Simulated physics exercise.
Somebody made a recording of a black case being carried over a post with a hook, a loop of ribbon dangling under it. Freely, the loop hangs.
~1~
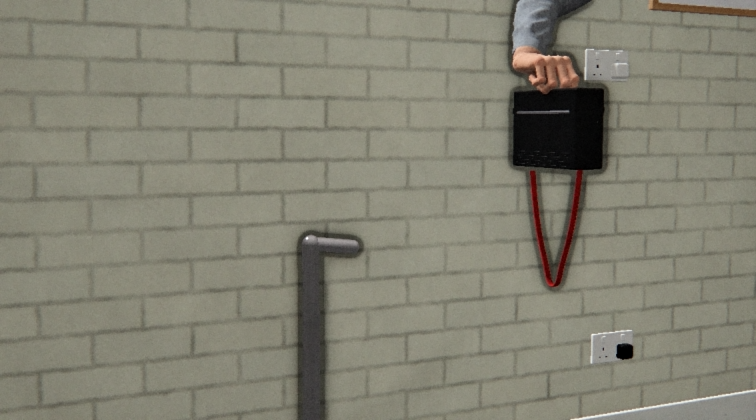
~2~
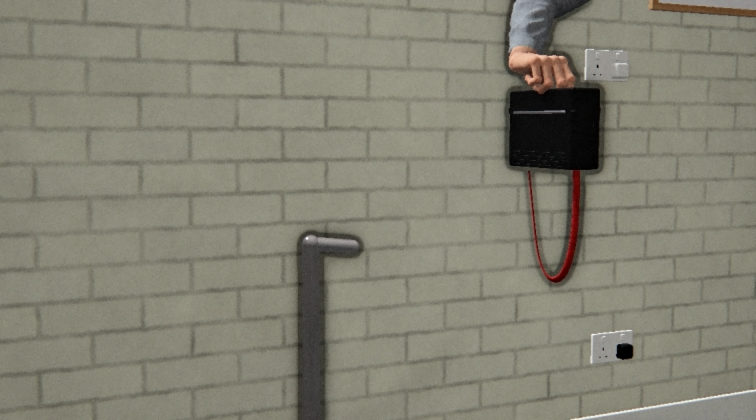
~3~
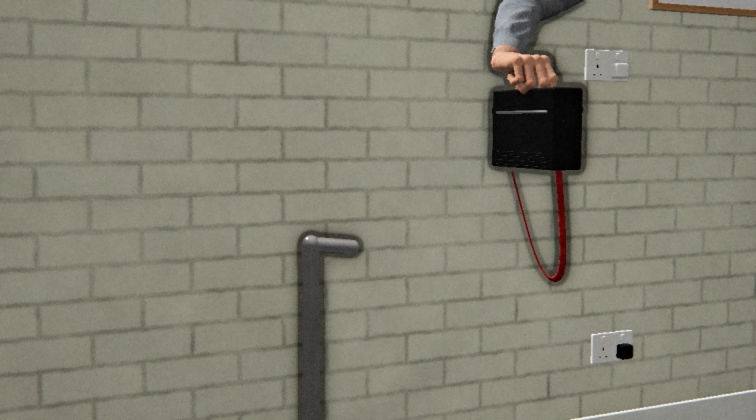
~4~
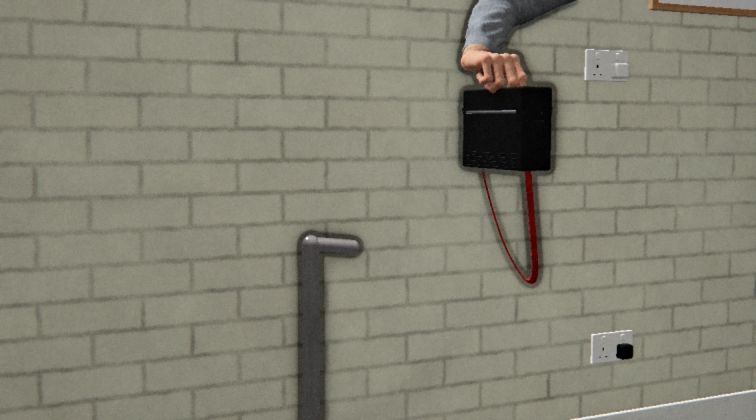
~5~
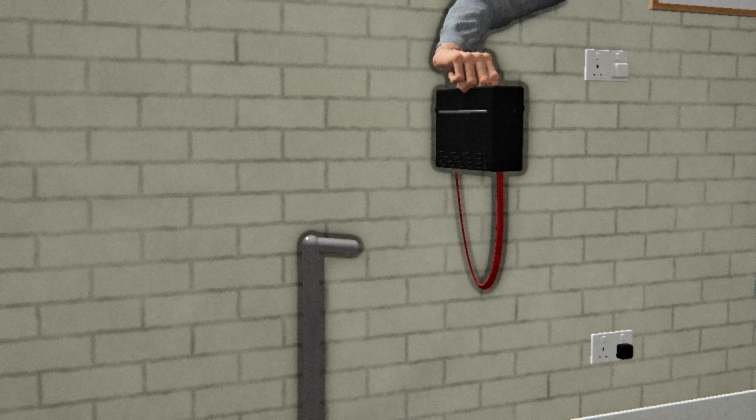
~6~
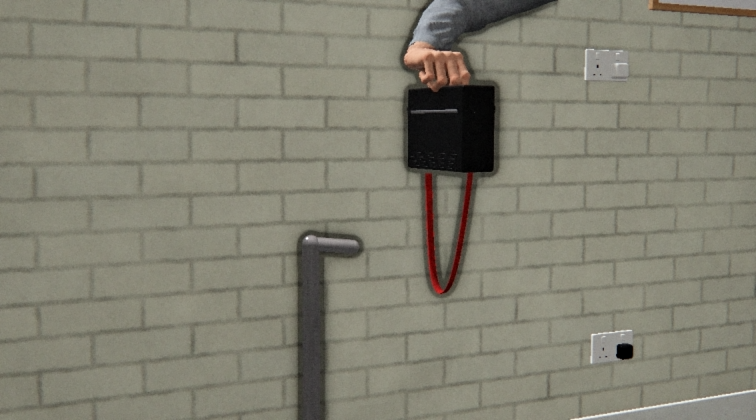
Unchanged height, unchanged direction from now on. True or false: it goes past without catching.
False.
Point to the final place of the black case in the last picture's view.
Once nothing moves, you'll see it close to (211, 128).
Then, 0.40 s after the last picture, case nearing the post near (374, 128).
Then, 0.82 s after the last picture, case over the post near (289, 128).
At rest, case past the post near (211, 128); loop tight round the post, hand stopped. The black case snags on the hook.
